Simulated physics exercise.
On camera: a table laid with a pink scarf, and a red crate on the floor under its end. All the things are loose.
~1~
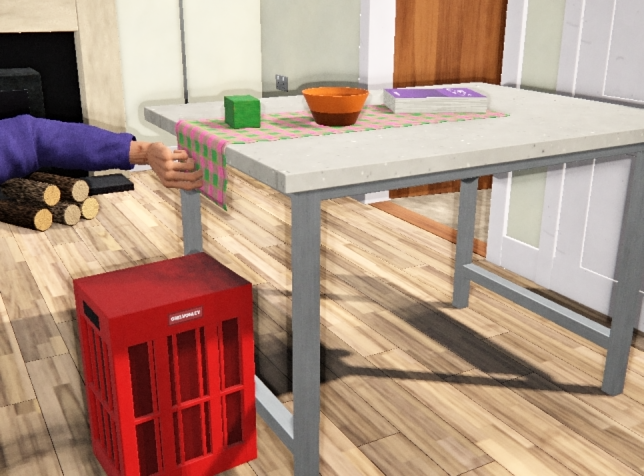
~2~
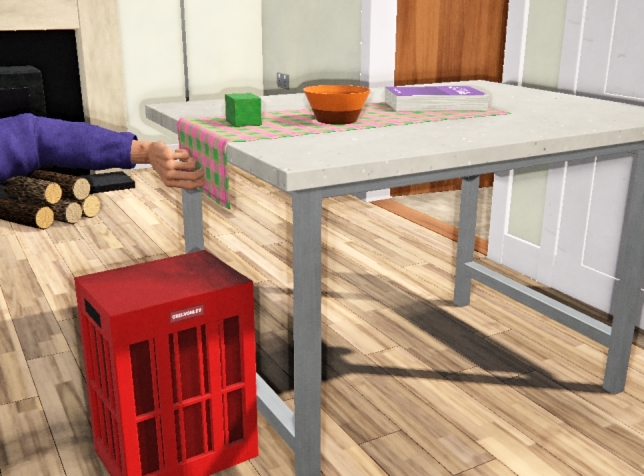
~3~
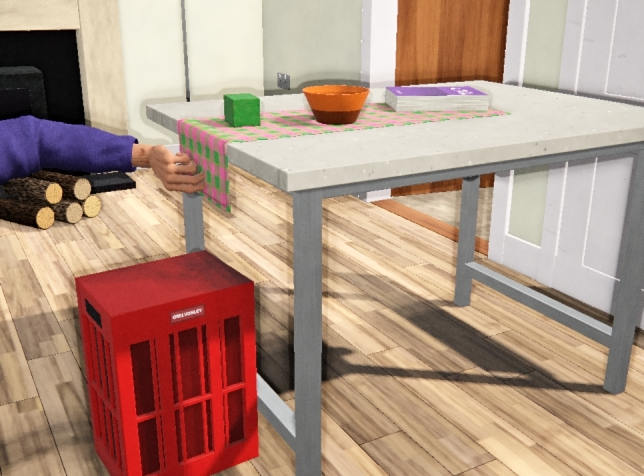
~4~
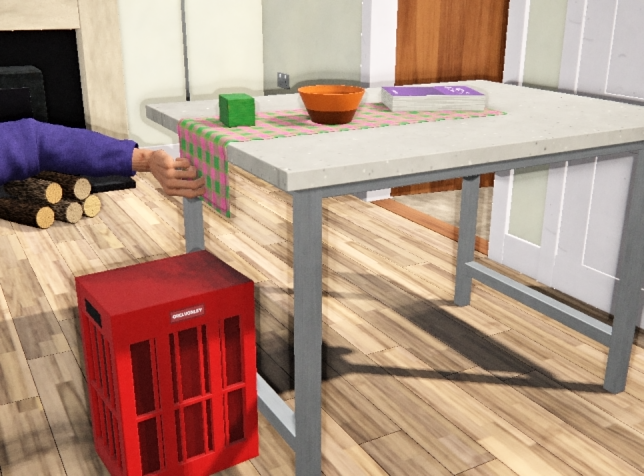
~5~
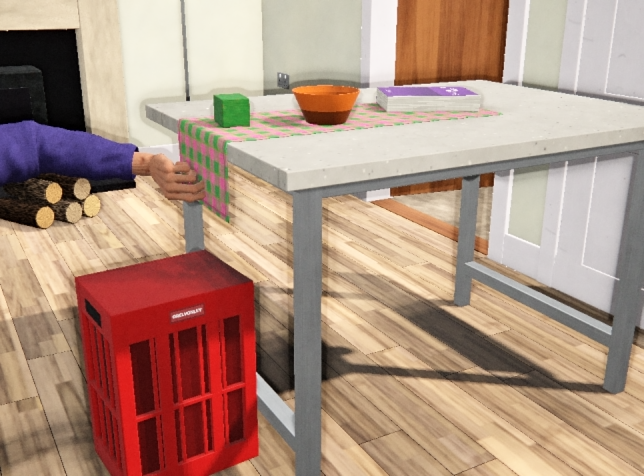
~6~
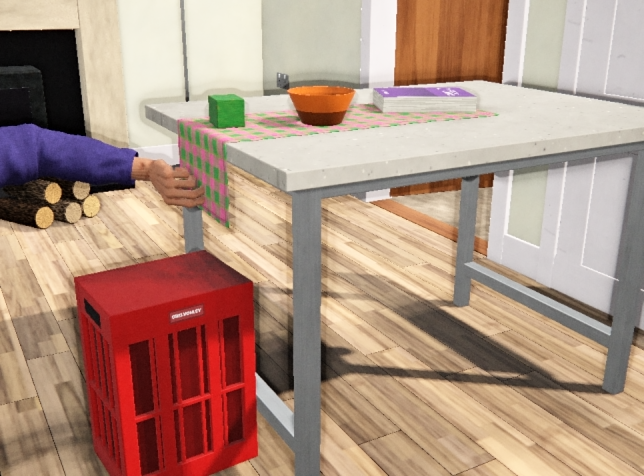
At the start, a hand in a purple sleeve grips the hanging end of a pink and green checked cloth on a table, above a red crate. The hand then draws the cloth slightly downward, and the green block, orange bowl and purple book shift a little to the left with it.
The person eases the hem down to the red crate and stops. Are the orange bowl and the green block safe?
The orange bowl keeps clear of the edge, the green block falls off.
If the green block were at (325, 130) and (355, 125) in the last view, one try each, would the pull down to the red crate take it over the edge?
First try: It is safe; second try: It keeps clear of the edge.
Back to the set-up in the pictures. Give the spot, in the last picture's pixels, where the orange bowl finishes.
Close to (263, 112).
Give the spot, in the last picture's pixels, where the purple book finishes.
Close to (375, 104).
Then, 0.32 s past the final frame, hem going down; bowl moved a little; block moved a little.
Then, 0.80 s past the final frame, hem on the crate; bowl carried along near (274, 111); block over the edge.
Then, 1.26 s past the final frame, hem on the crate; bowl carried along near (262, 112); block over the edge.
When it is over, hem on the crate; bowl carried along near (262, 112); block over the edge. The orange bowl stays on the table and the green block goes over the edge.
